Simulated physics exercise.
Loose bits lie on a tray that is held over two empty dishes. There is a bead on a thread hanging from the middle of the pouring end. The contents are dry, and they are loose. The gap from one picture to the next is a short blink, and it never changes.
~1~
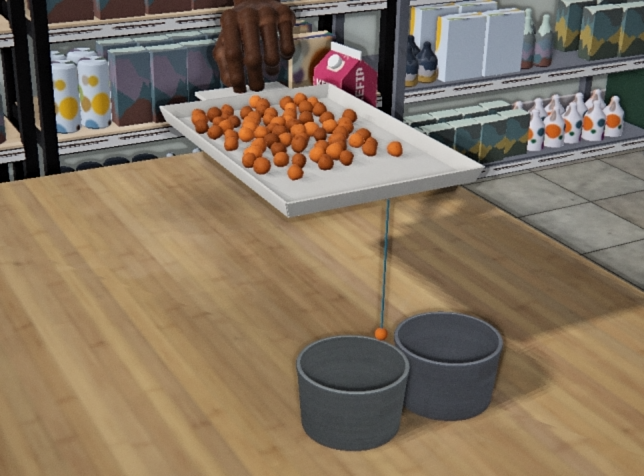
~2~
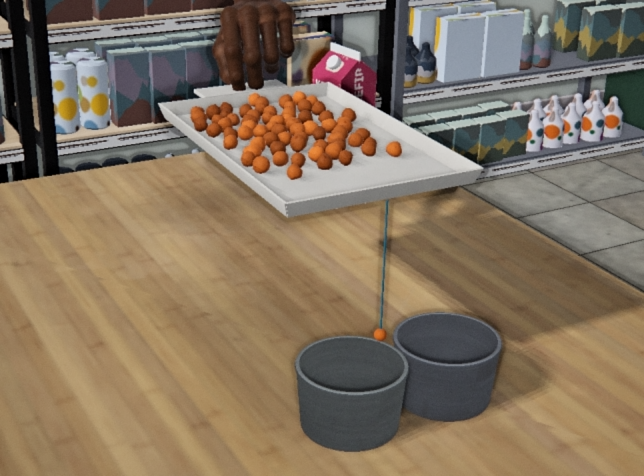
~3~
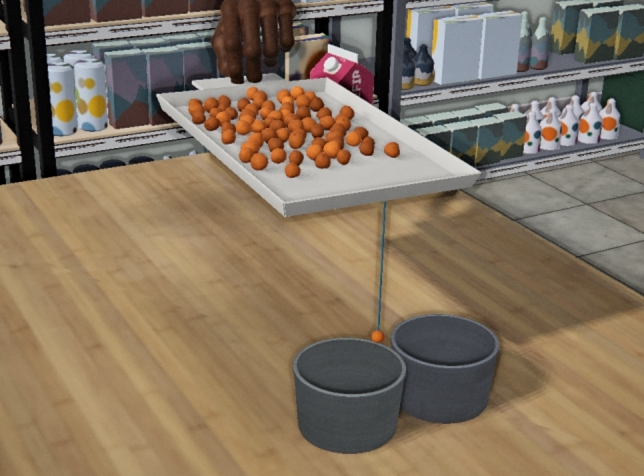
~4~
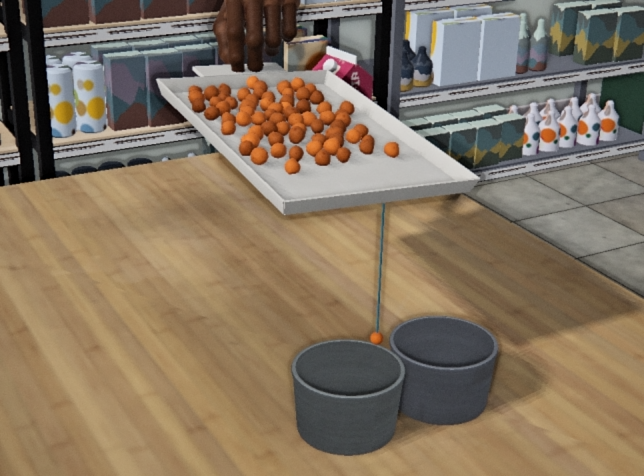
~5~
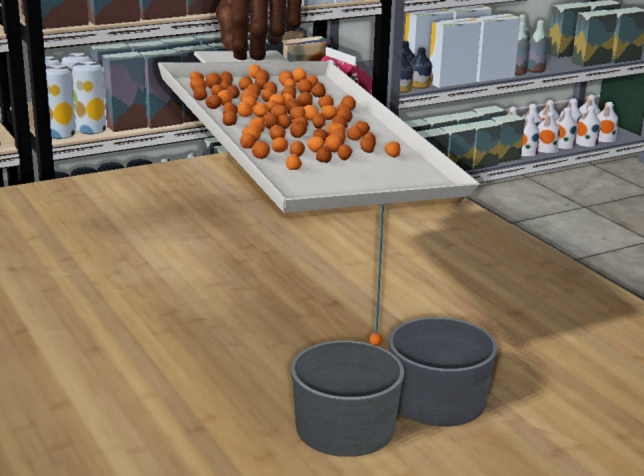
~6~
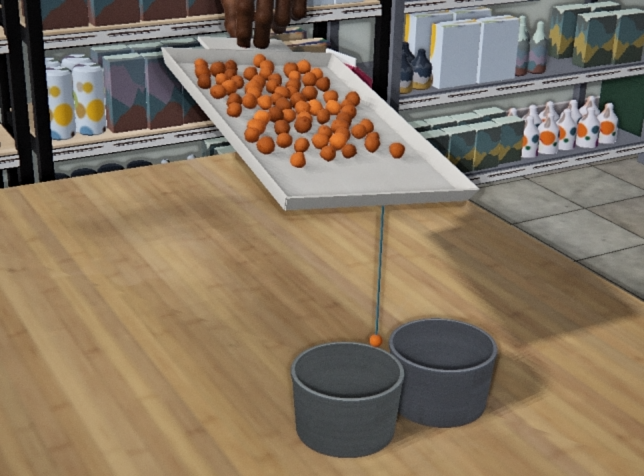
In a shop with stocked shelves and a grey tiled floor behind, a wooden counter is seen from above at an angle. A dark brown hand holds the far end of a white tray of small orange-brown balls above two dark grey dishes, an orange bead hanging on a thread from its near edge. The hand gradually raises the far end, steepening the tray slightly, while the view barely shifts.
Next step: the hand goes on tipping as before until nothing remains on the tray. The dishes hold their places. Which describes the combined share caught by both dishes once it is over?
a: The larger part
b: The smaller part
The larger part.
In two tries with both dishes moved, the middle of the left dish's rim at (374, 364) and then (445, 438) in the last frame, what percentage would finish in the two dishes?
Trial 1 around 90 percent, trial 2 around 0 percent.
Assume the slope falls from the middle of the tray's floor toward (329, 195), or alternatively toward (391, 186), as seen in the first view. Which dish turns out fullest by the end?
Number one favours the left of the two; number two favours the right of the two.
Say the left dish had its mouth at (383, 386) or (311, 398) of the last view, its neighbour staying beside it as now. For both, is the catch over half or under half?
A majority, then a minority.
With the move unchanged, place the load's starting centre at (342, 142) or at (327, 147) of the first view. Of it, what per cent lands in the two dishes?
70 per cent for the first try, 70 per cent for the second.
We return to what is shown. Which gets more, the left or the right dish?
Result: The right of the two takes it.
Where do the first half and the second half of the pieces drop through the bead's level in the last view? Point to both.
I'd say close to (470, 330) at first and close to (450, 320) later on.
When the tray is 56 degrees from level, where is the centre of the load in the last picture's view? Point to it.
I'd put it at about (438, 181).
Just after the last frame, tray tipped steeply; roughly two thirds on the tray; about a tenth in the right dish; about a tenth outside both; about a tenth in the air.
A moment on, tray tipped right over; about a tenth on the tray; roughly half in the right dish; roughly a quarter outside both; roughly a quarter in the air.
Further on, tray tipped past a quarter turn; the larger part in the right dish; roughly a quarter outside both.
When it is over, tray tipped past a quarter turn; not one in the left dish; the larger part in the right dish; roughly a quarter outside both.
